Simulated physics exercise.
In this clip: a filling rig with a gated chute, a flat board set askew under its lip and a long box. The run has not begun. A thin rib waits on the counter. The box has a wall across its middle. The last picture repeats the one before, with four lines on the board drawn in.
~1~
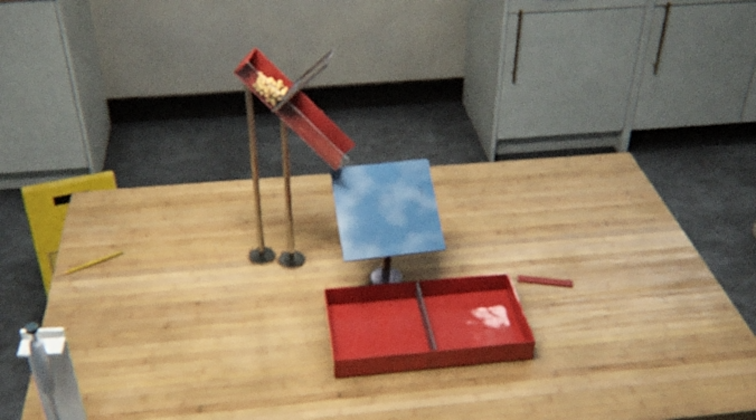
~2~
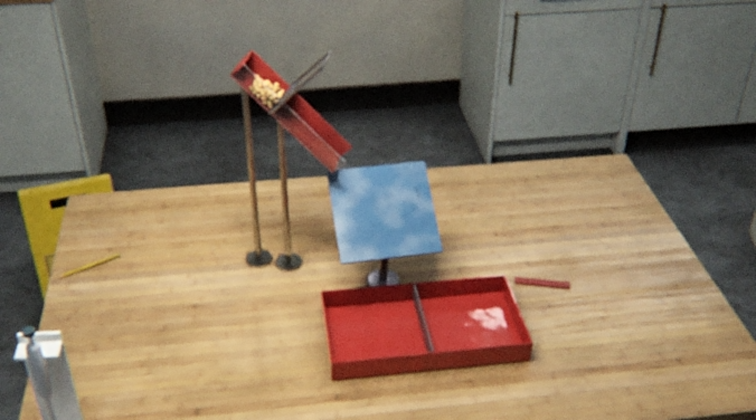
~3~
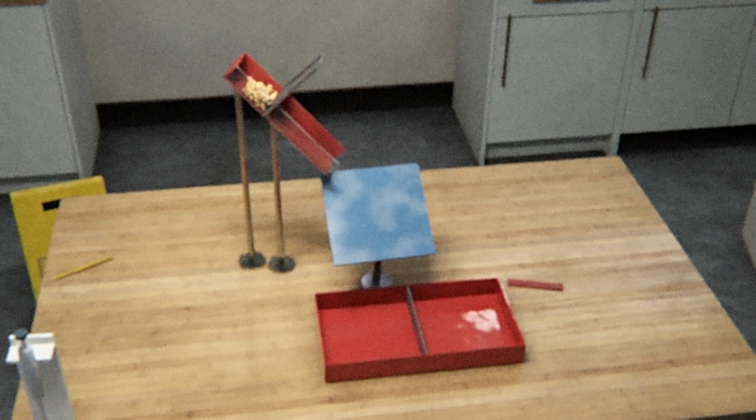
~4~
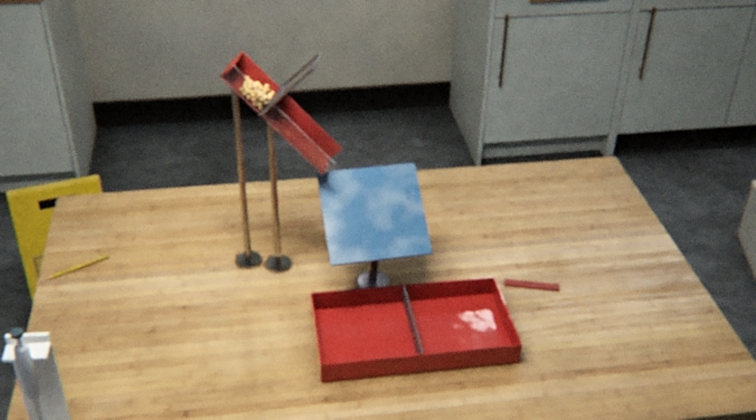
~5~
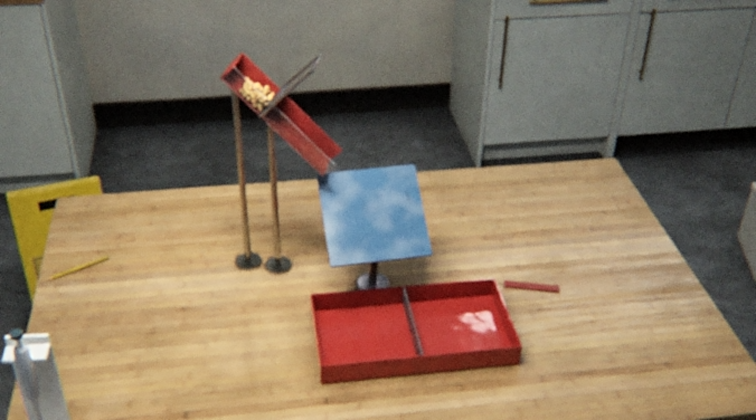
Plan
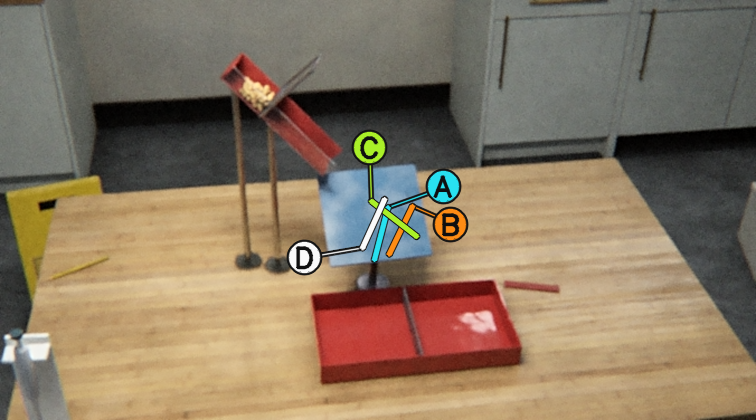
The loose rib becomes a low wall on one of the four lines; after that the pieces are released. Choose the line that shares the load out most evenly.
Line C does it best.
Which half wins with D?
The left half.
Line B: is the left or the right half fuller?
More lands on the left.
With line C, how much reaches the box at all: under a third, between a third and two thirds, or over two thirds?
It is over two thirds.
On the marked copy, line A from (388, 207) to (374, 259); line B from (412, 206) to (389, 254); line C from (371, 201) to (416, 236); line D from (384, 199) to (362, 247).
Choosing A, of what is caught, nearly all in the left half, a small part in the right.
Choosing B, of what is caught, all in the left half, none in the right.
Choosing C, of what is caught, about half in the left half, about half in the right.
Choosing D, of what is caught, nearly all in the left half, a stray few in the right.
